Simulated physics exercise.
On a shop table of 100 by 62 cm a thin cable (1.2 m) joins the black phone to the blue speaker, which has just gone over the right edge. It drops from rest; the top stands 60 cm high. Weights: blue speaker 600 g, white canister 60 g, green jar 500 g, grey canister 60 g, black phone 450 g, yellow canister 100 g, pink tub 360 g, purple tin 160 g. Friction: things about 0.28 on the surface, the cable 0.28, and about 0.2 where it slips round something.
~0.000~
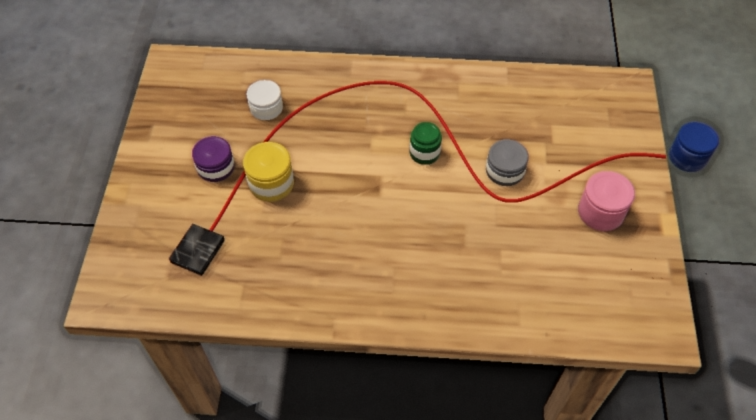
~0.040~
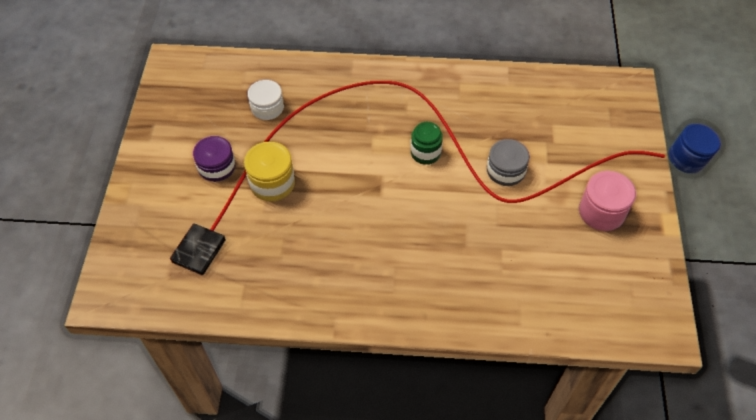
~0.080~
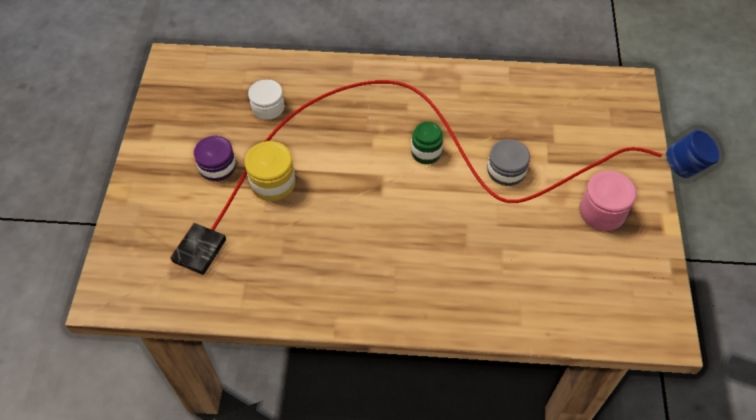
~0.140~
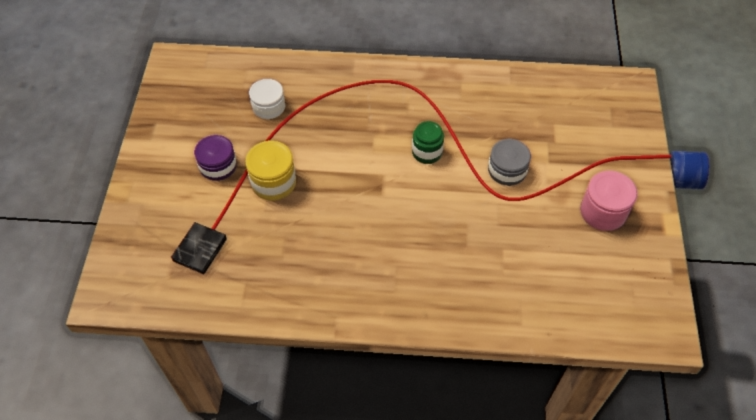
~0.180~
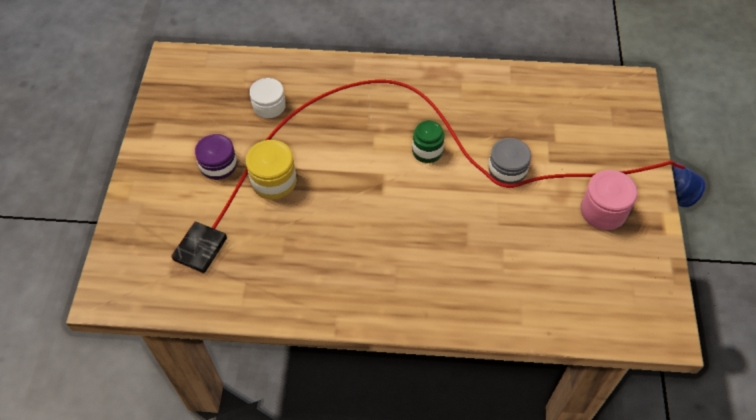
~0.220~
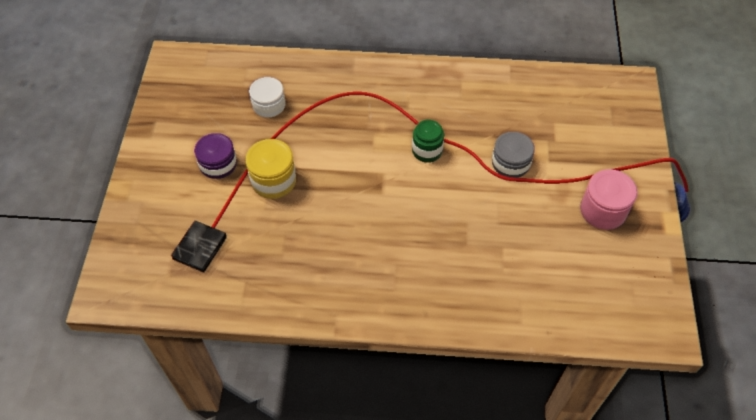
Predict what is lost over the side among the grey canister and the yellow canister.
In order: The grey canister drops off; the yellow canister falls off.
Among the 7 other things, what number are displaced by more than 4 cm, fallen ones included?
That makes 4.
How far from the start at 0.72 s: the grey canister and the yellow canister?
About: Grey canister off the top, yellow canister off the top.
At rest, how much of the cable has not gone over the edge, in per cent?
Some 45 per cent of it.
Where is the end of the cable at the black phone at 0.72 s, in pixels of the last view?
Around (376, 167).
After 0.5 s, the cable's tail end at (288, 215); yellow canister 23 cm off its start, grey canister 23 cm off its start, black phone 13 cm off its start.
After 0.7 s, the cable's tail end at (376, 167); yellow canister over the edge, grey canister over the edge, black phone 37 cm off its start.
After 1.0 s, the cable's tail end at (403, 151); yellow canister over the edge, grey canister over the edge, black phone 44 cm off its start at (414, 131).
After 1.2 s, the cable's tail end at (403, 151); yellow canister over the edge, grey canister over the edge, black phone 44 cm off its start.
After 2.4 s, the cable's tail end at (403, 151); yellow canister over the edge, grey canister over the edge, black phone 44 cm off its start at (414, 131), green jar 11 cm off its start at (453, 175).
